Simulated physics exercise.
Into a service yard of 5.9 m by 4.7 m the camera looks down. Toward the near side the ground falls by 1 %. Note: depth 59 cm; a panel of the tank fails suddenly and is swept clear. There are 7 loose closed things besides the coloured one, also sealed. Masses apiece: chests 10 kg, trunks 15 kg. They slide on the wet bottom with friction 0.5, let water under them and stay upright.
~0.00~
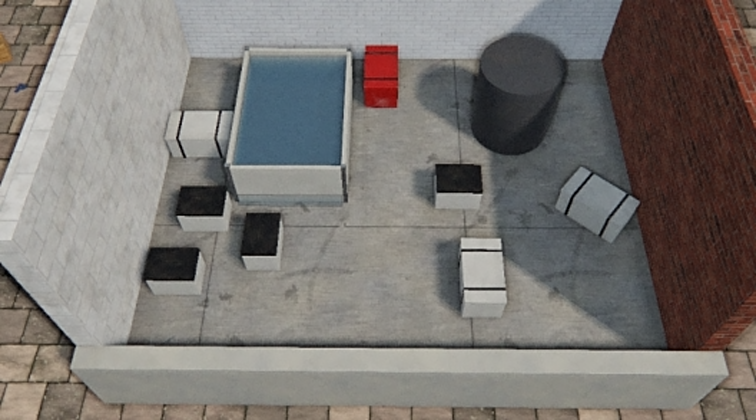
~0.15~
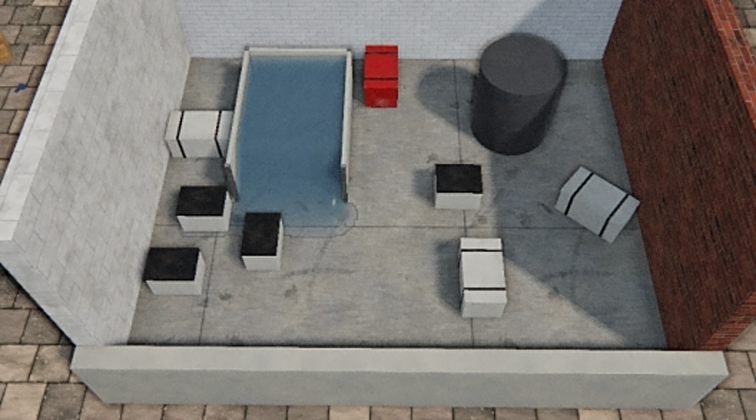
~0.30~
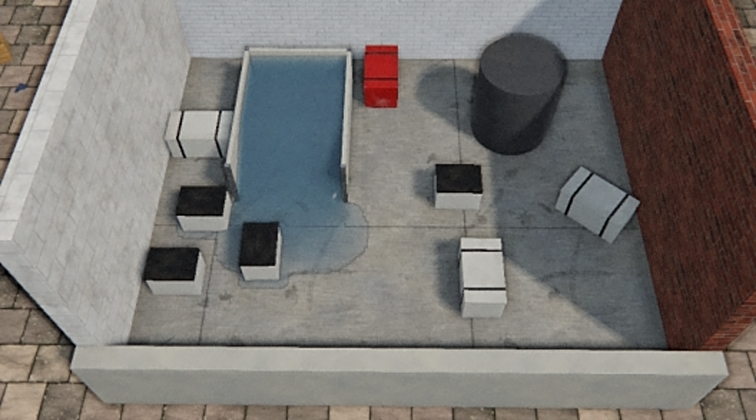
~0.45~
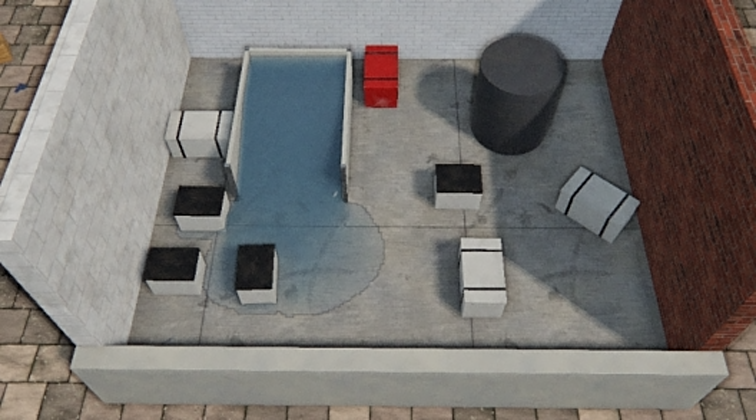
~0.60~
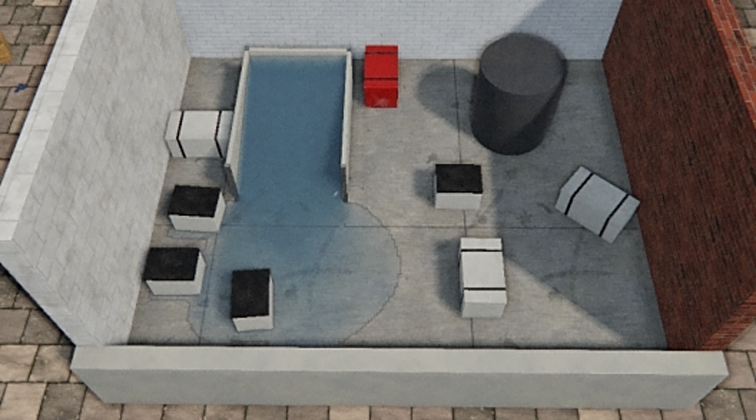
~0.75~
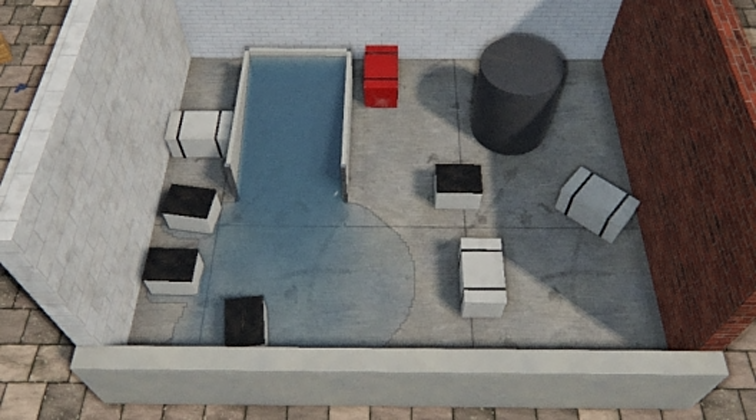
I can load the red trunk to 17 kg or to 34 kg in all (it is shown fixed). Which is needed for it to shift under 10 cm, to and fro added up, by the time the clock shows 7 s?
Watching this, I'd bet the heavier version stays within bounds and the other doesn't.
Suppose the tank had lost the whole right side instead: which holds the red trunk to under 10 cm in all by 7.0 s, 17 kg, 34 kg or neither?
Then neither mass suffices.
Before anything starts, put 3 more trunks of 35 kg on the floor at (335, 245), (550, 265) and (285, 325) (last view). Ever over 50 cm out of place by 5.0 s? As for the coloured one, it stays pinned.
Going through them in that order, the answers are too far, too far and too far.
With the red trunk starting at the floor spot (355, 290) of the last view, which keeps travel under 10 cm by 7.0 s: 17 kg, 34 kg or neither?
Looks like the outcome is this: No option works.
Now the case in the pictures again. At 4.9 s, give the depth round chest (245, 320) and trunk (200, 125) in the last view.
Close to 10 and 11 centimetres.
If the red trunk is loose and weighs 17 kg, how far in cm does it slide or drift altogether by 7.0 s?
It covers about 40 cm altogether.
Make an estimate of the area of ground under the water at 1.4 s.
At that time the wet patch spans about 9.5 m2.
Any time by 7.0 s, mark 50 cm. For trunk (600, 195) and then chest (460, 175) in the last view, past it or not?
Result, in order - above threshold; below threshold.
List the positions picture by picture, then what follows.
The first picture shows the red trunk at (381, 66) rests on the ground; 2.5 m2 under water; 0 of 8 have shifted.
The second picture shows the red trunk at (381, 66) rests on the ground; water covers 3.2 m2; 0 of 8 have shifted.
The third picture shows the red trunk at (381, 66), on the bottom; 3.9 m2 under water; 1 of 8 have shifted.
The fourth picture shows the red trunk at (381, 66) rests on the ground; 5.0 m2 under water; 1 of 8 have shifted.
The fifth picture shows the red trunk at (381, 66) rests on the ground; 6.2 m2 under water; 2 of 8 have shifted.
The sixth picture shows the red trunk at (381, 66), on the bottom; 7.4 m2 under water; 2 of 8 have shifted.
After 1.4 s the red trunk would be 0 cm from its start with 17 kg and 0 cm from its start with 34 kg; 0 cm of water round it then.
After 3.1 s the red trunk would be 0 cm from its start with 17 kg and 0 cm from its start with 34 kg; 0 cm of water round it then.
After 4.9 s the red trunk would be 0 cm from its start with 17 kg and 0 cm from its start with 34 kg; 0 cm of water round it then.
After 7.0 s the red trunk would be 42 cm from its start with 17 kg and 4 cm from its start with 34 kg; 4 cm of water round it then.
